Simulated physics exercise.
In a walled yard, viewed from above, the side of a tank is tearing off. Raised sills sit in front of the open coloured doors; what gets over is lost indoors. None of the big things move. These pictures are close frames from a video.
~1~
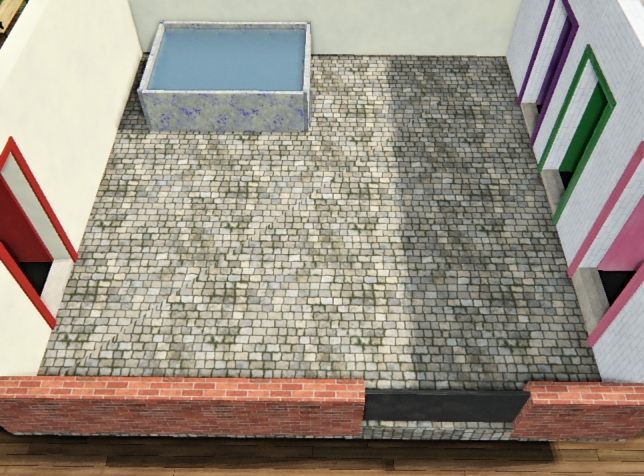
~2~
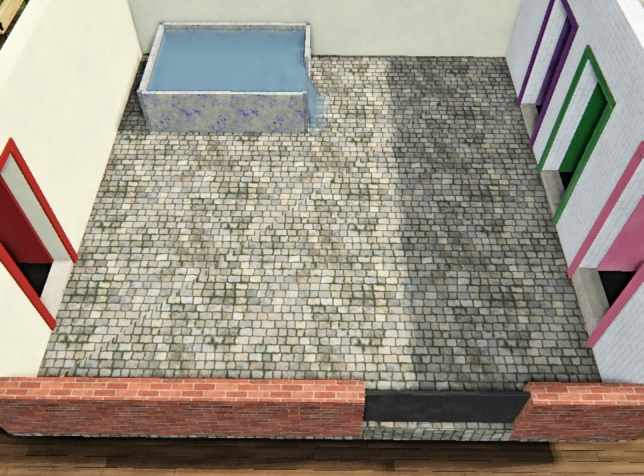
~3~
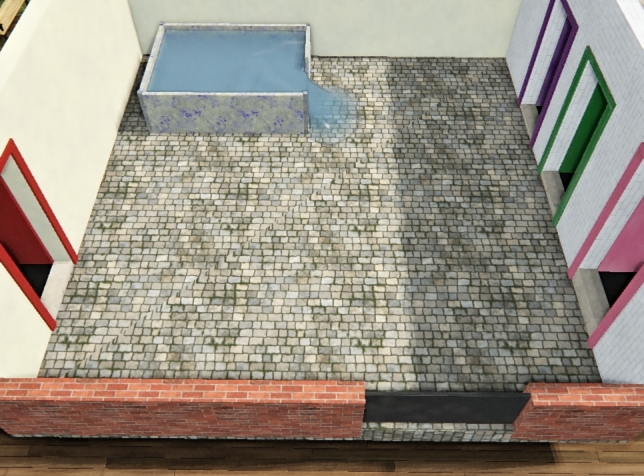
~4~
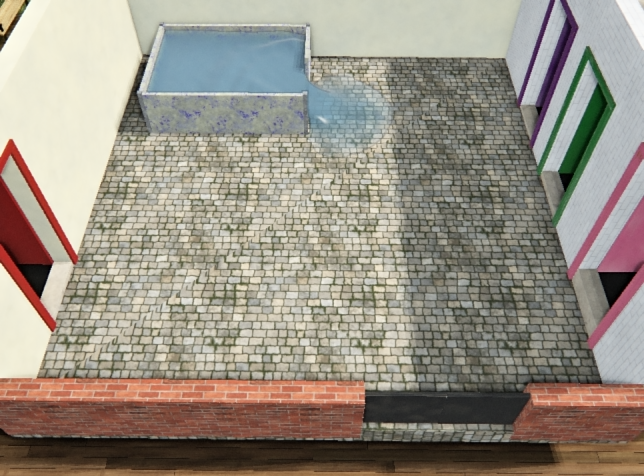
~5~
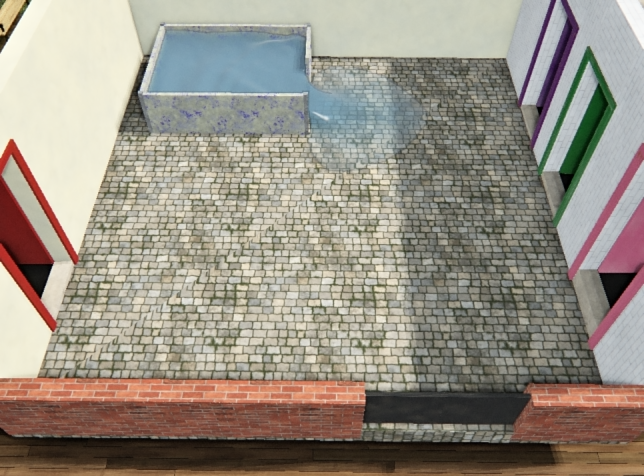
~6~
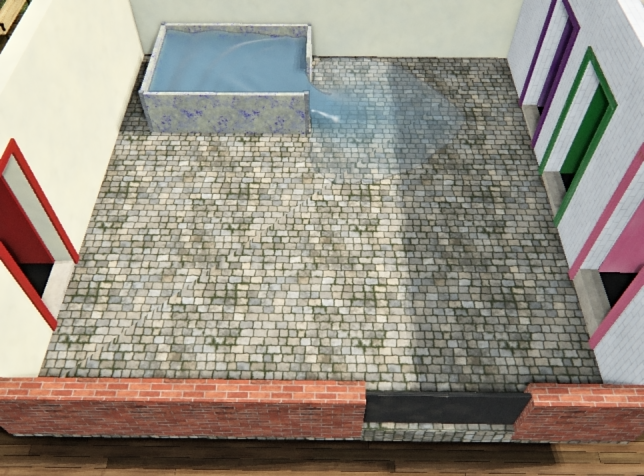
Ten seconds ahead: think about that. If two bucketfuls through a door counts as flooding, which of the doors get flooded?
The red door does not get flooded; the green door gets flooded; the pink door does not get flooded; the purple door gets flooded.
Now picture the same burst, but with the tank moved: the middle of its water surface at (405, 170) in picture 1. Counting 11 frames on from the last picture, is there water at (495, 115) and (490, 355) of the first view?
Taking them in the order given, I'd call it drenched and then drenched.
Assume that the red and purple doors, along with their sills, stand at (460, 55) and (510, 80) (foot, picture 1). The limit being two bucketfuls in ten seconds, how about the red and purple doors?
Put simply, the red door tops the mark and the purple door tops the mark.
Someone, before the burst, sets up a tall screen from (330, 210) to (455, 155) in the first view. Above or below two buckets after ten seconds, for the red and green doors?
The red door remains below and the green door remains below.
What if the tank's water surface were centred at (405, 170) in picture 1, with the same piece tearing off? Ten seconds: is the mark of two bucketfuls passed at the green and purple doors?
Checking both: Green surpasses the limit, purple remains within limits.
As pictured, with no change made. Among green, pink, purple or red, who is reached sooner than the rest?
It's the door marked purple.
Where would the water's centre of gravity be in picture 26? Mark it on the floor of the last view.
Roughly (337, 124).
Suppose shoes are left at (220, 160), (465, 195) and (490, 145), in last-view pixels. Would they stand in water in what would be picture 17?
As listed, the points end up high and dry, soaked and soaked.
A moment on, water covers 30 % of the floor; the red door not reached, the green door not reached, the pink door not reached, the purple door under two buckets in.
Next, water covers 35 % of the floor; the red door not reached, the green door under two buckets in, the pink door not reached, the purple door far over two buckets in.
Then, water covers 45 % of the floor; the red door not reached, the green door over two buckets in, the pink door wet at the sill, nothing in, the purple door far over two buckets in.
Later, water covers 60 % of the floor; the red door not reached, the green door over two buckets in, the pink door wet at the sill, nothing in, the purple door far over two buckets in.
In the end, water covers 85 % of the floor; the red door wet at the sill, nothing in, the green door over two buckets in, the pink door wet at the sill, nothing in, the purple door far over two buckets in.
